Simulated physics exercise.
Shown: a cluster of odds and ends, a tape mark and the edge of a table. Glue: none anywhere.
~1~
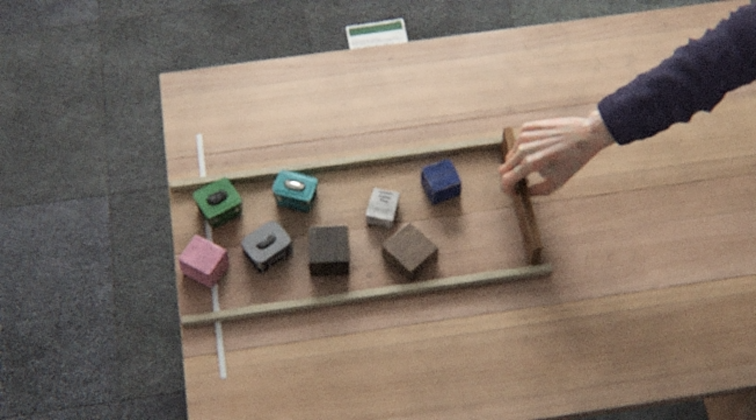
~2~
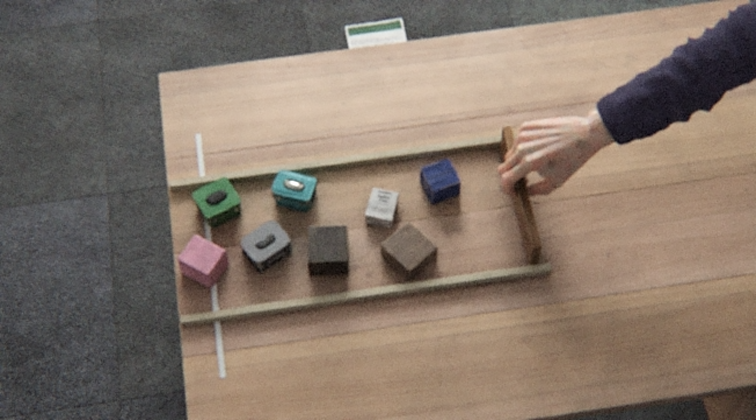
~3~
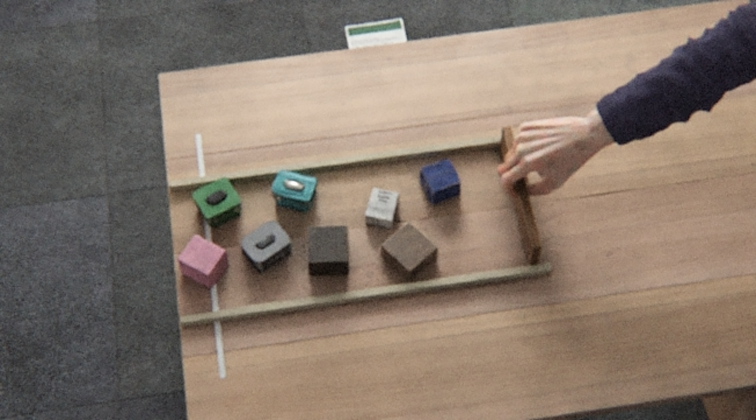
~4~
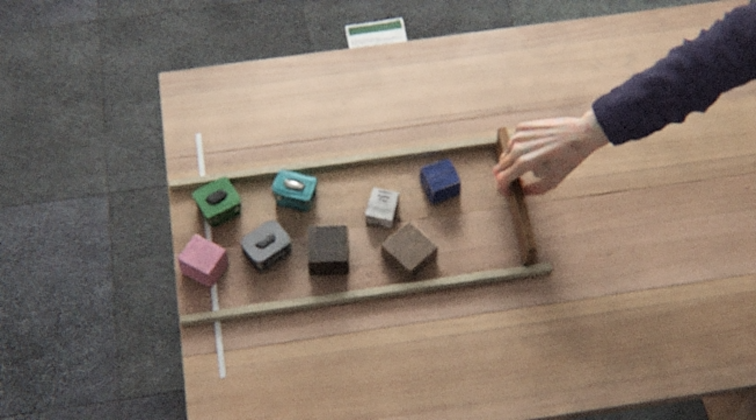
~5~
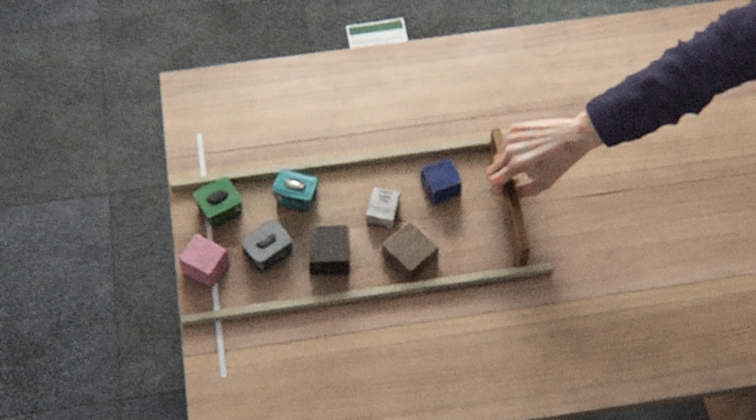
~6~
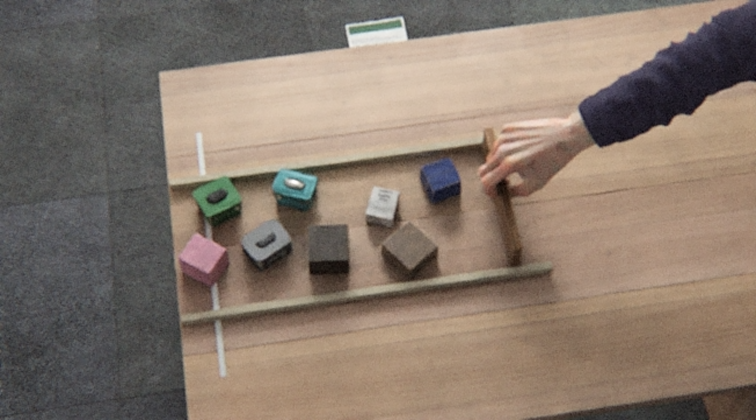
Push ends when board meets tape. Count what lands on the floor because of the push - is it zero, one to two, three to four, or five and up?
At least five come down.
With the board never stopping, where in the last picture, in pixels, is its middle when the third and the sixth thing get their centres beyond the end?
Its middle is near (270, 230) and then near (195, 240).
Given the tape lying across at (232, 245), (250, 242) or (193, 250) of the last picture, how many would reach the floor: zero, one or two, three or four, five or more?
Either three or four; three or four; more than four.
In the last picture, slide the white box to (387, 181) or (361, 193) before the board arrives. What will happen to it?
First place, it is gone; second place, it is gone.
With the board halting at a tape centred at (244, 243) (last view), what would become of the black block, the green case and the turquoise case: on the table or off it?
Note: Black block remains; green case drops down; turquoise case remains.
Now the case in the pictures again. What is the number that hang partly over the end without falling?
Overhang count: 1.
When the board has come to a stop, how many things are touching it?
I count 3 of them.
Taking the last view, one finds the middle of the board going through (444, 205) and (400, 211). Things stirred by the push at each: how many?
1 and 3.
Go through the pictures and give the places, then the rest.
In the first picture, pink block (204, 262); green case (219, 203); grey case (267, 247); board (521, 196); tape (211, 249).
In the second picture, green case (218, 203); brown block (409, 250).
In the third picture, grey case (266, 247); blue box (440, 181).
In the fourth picture, pink block (203, 261); black block (328, 250).
In the fifth picture, green case (219, 203); white box (383, 208).
In the sixth picture, pink block (204, 261); green case (218, 202); grey case (267, 245); board (502, 197); tape (210, 248).
A little later, none off yet; pink block at rest near (204, 261); green case at rest near (218, 202); grey case at rest near (267, 245).
Next, none off yet; pink block tilted a little near (163, 268); green case moving near (210, 204); grey case shifted about its own width near (204, 253).
When it is over, the number that fall off is five or more; down, black block, turquoise case, grey case, green case and pink block.
